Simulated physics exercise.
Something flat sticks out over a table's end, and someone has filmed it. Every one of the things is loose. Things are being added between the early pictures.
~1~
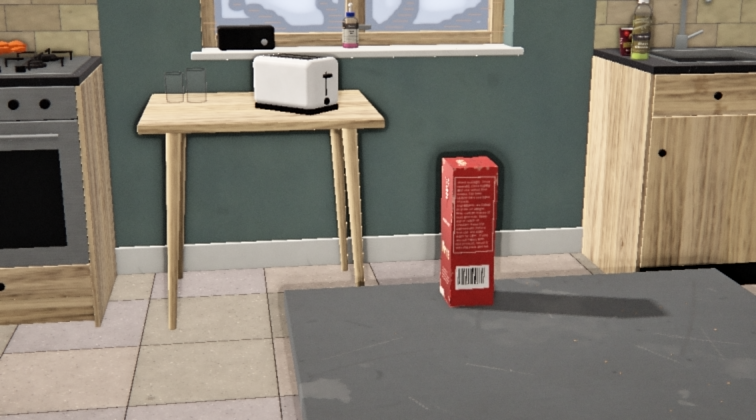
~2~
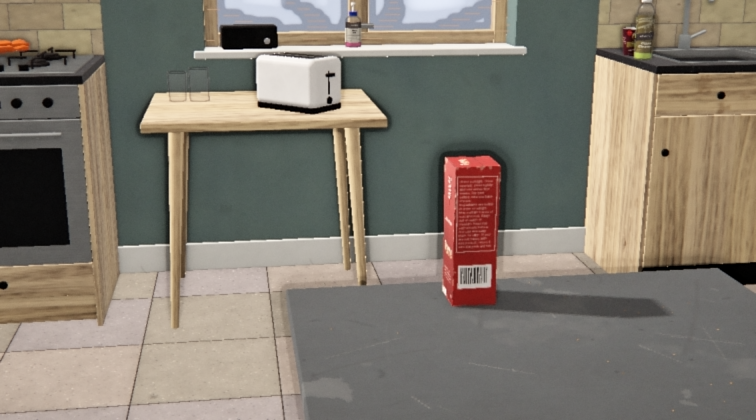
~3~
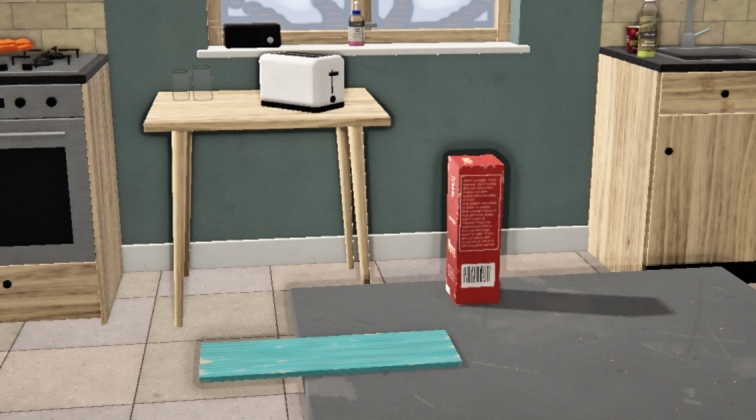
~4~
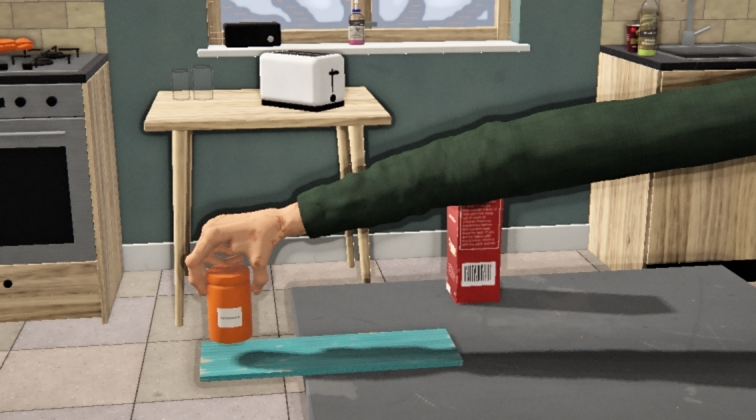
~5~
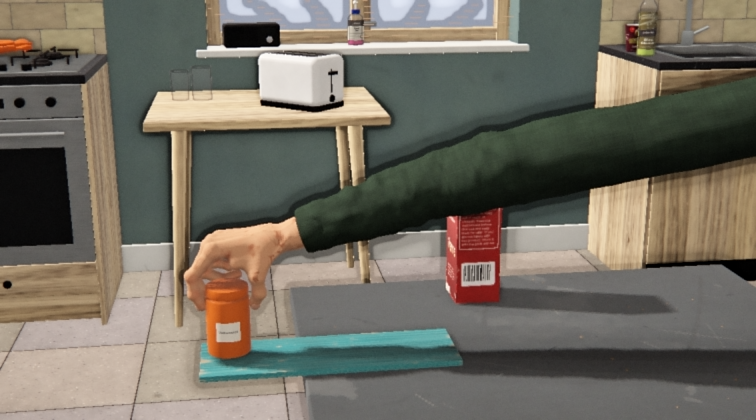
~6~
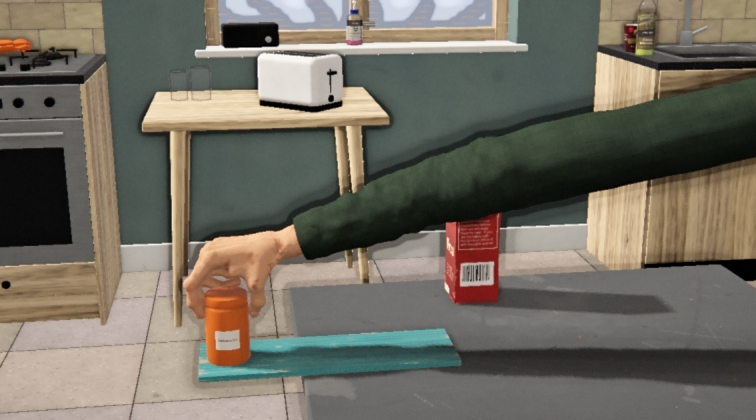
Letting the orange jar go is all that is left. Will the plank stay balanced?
The result will most likely be a drop.
Then, 0.50 s on from there, orange jar now down on the floor or falling; turquoise plank turned 64° from how it was put.
Then, 0.70 s on from there, turquoise plank now down on the floor or falling.
Then, 0.80 s on from there, things are still on the move.
Then, 1.00 s on from there, as before.
In the end, down on the floor or falling, turquoise plank and orange jar; red carton unmoved. The plank comes down.
